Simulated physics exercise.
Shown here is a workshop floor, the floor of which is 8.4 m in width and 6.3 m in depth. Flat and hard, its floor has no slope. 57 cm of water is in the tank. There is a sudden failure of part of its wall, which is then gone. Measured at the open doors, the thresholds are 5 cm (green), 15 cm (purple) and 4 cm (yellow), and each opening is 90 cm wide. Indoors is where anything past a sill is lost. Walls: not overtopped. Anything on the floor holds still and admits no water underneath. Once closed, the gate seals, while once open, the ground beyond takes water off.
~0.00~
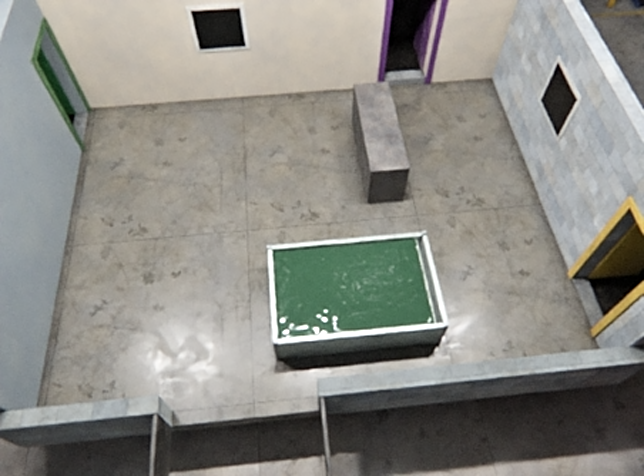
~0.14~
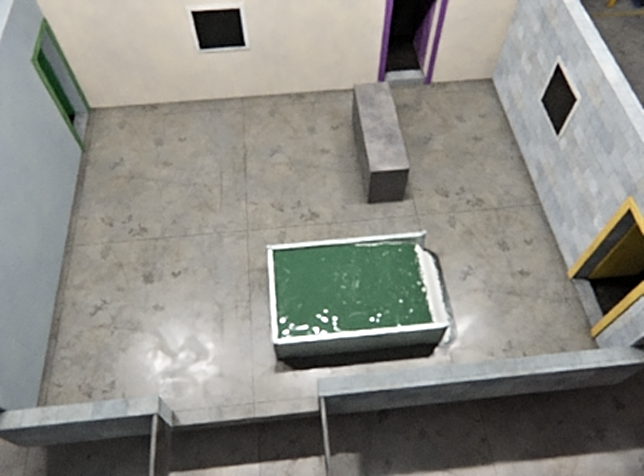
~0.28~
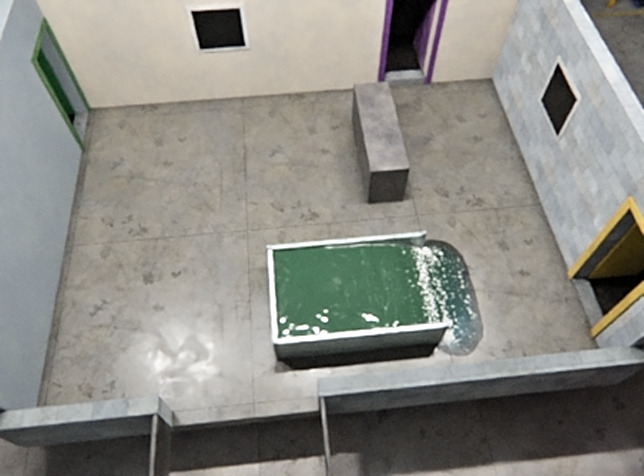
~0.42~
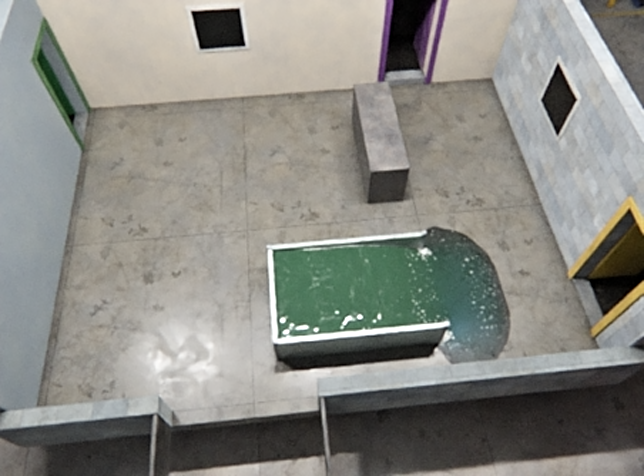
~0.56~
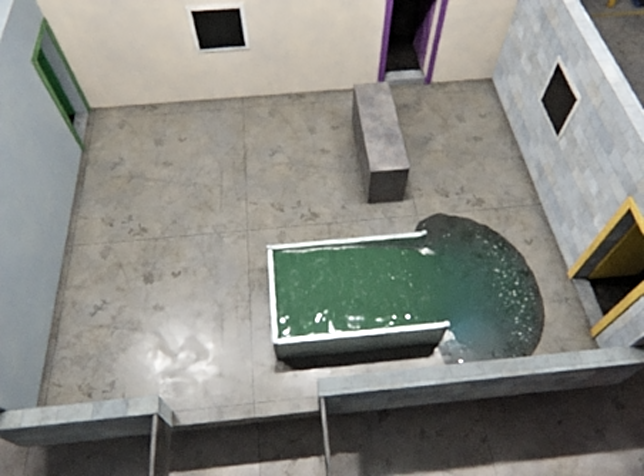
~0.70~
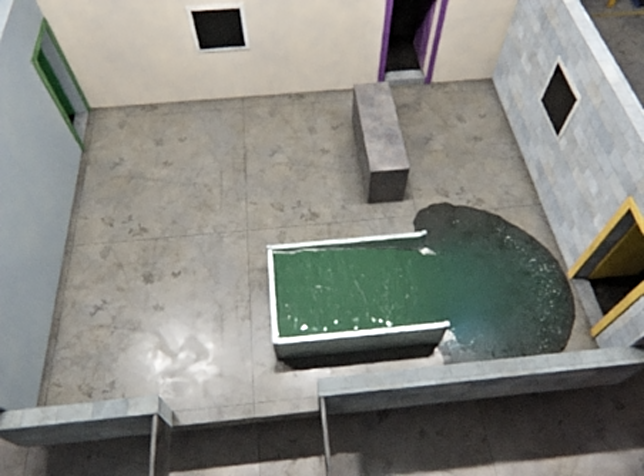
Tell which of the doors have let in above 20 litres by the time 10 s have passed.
The water let in: At the green door it stays below the limit; at the purple door it stays below the limit; at the yellow door it is above the limit.
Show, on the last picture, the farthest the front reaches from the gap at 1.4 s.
Roughly at pixel (529, 184).
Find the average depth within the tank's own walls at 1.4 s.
About 34 cm.
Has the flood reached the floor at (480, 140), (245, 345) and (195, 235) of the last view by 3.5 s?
Going through the three points: Awash, then not yet touched, then not yet touched.
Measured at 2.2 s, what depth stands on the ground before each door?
Green 0 cm, purple 0 cm, yellow 28 cm.
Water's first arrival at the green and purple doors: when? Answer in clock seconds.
Arrival times - green 8.5 s, purple 3.4 s.
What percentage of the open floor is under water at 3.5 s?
About 25 per cent.
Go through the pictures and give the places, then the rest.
The first picture shows still water, 57 cm deep, in the tank at (354, 287).
In the second picture, the front is at (420, 251), 0.8 m from the gap at (428, 291); 0.3 m2 of floor is under water; 57 cm left at the back of the tank.
In the third picture, the front is at (463, 350), 1.0 m from the gap at (427, 292); 1.1 m2 of floor is under water; 57 cm left at the back of the tank.
In the fourth picture, the front is at (494, 351), 1.3 m from the gap at (427, 292); 2.2 m2 of floor is under water; 57 cm left at the back of the tank.
In the fifth picture, the front is at (511, 249), 1.8 m from the gap at (427, 292); 3.7 m2 of floor is under water; 57 cm left at the back of the tank.
In the sixth picture, the front is at (565, 286), 2.3 m from the gap at (427, 292); 5.2 m2 of floor is under water; 55 cm left at the back of the tank.
After 1.4 s water covers 15 % of the floor and is deepest (30 cm) near (599, 364); green door not reached, purple door not reached, yellow door 14 cm at the sill, 55 L in.
After 2.2 s water covers 20 % of the floor and is deepest (35 cm) near (573, 299); green door not reached, purple door not reached, yellow door 28 cm at the sill, 178 L in.
After 3.5 s water covers 25 % of the floor and is deepest (21 cm) near (594, 352); green door not reached, purple door 3 cm at the sill, 0 L in, yellow door 21 cm at the sill, 369 L in.
After 6.0 s water covers 45 % of the floor and is deepest (12 cm) near (474, 91); green door not reached, purple door 10 cm at the sill, 0 L in, yellow door 10 cm at the sill, 490 L in.
After 10.0 s water covers 65 % of the floor and is deepest (9 cm) near (509, 134); green door 6 cm at the sill, 1 L in, purple door 8 cm at the sill, 0 L in, yellow door 5 cm at the sill, 520 L in.
